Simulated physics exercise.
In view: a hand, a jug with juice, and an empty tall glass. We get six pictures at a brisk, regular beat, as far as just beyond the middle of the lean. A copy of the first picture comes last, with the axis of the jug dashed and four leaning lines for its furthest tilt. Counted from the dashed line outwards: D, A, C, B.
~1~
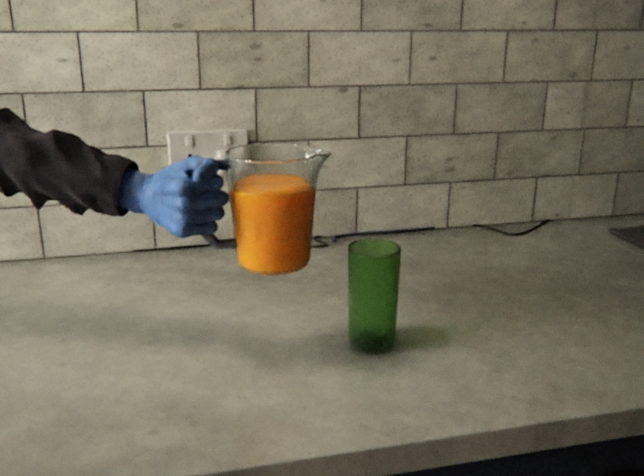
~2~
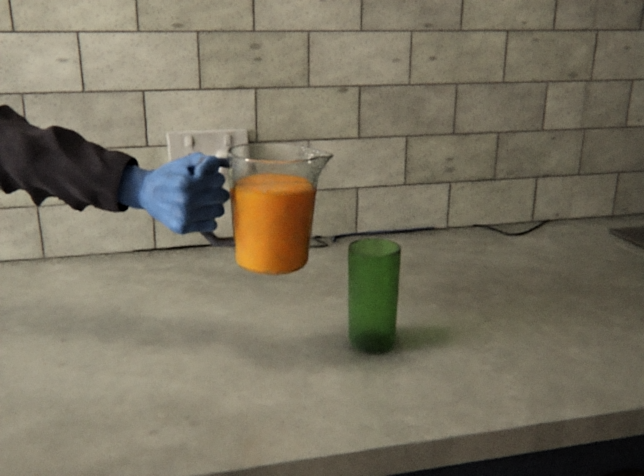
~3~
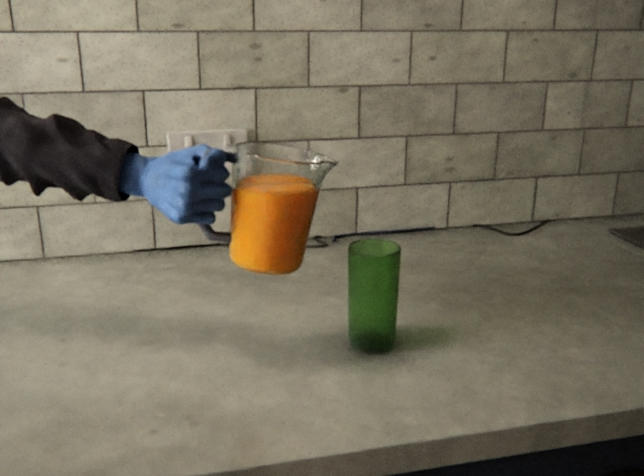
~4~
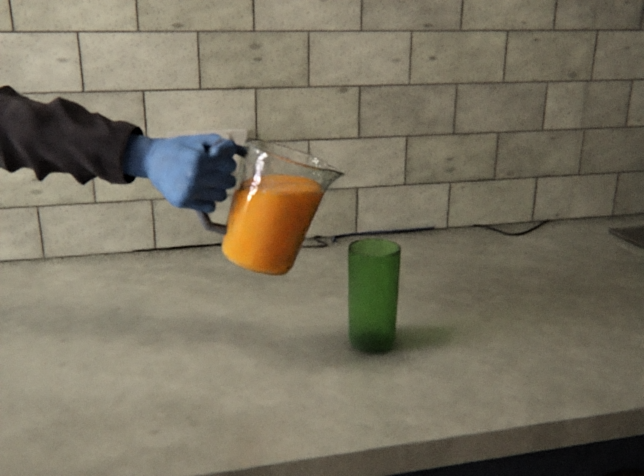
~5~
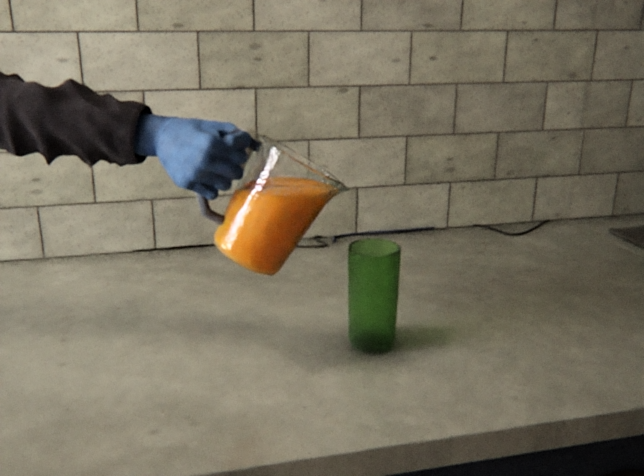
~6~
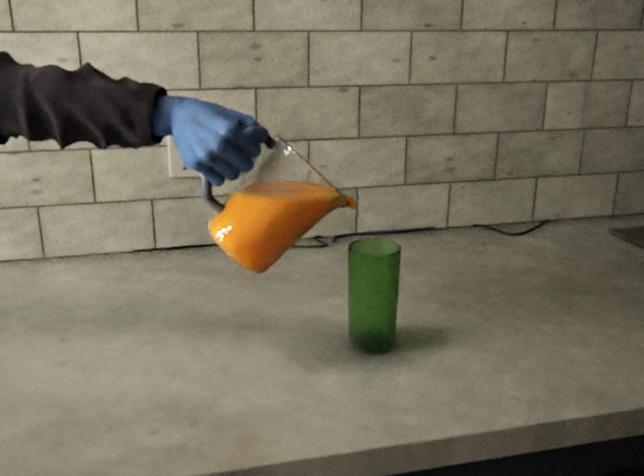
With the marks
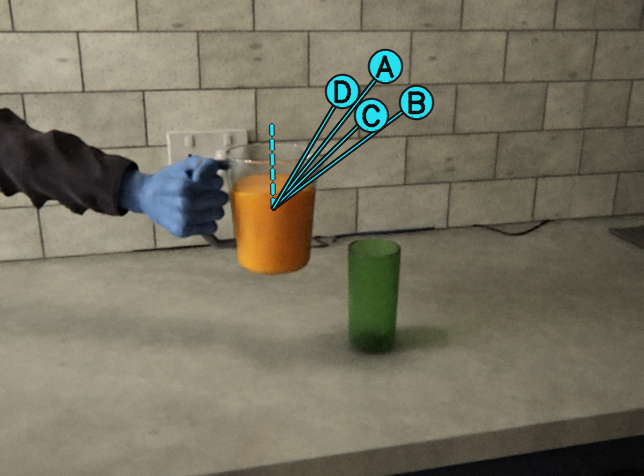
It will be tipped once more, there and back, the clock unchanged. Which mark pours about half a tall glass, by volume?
The answer is line B.
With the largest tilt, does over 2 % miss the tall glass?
No.
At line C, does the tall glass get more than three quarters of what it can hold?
No, less.
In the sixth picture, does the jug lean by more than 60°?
No.
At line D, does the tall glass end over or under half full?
Under.
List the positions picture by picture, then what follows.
Upright, lip at (329, 152); rim of the tall glass round (375, 246); nothing has left yet.
Tipped about 2°, lip at (331, 154); nothing has left yet.
Tipped about 9°, lip at (337, 161); nothing has left yet.
Tipped about 19°, lip at (343, 172); nothing has left yet.
Tipped about 31°, lip at (348, 188); nothing has left yet.
Tipped about 44°, lip at (349, 204); juice is over the lip, down to (349, 204).
On the marked copy, A at (375, 79); B at (402, 112); C at (357, 126); D at (334, 106).
Choosing A, the tall glass ends with about 12 % of what it can hold.
Choosing B, the tall glass ends with about 46 % of what it can hold.
Choosing C, the tall glass ends with about 27 % of what it can hold.
Choosing D, the tall glass ends with about 2 % of what it can hold.
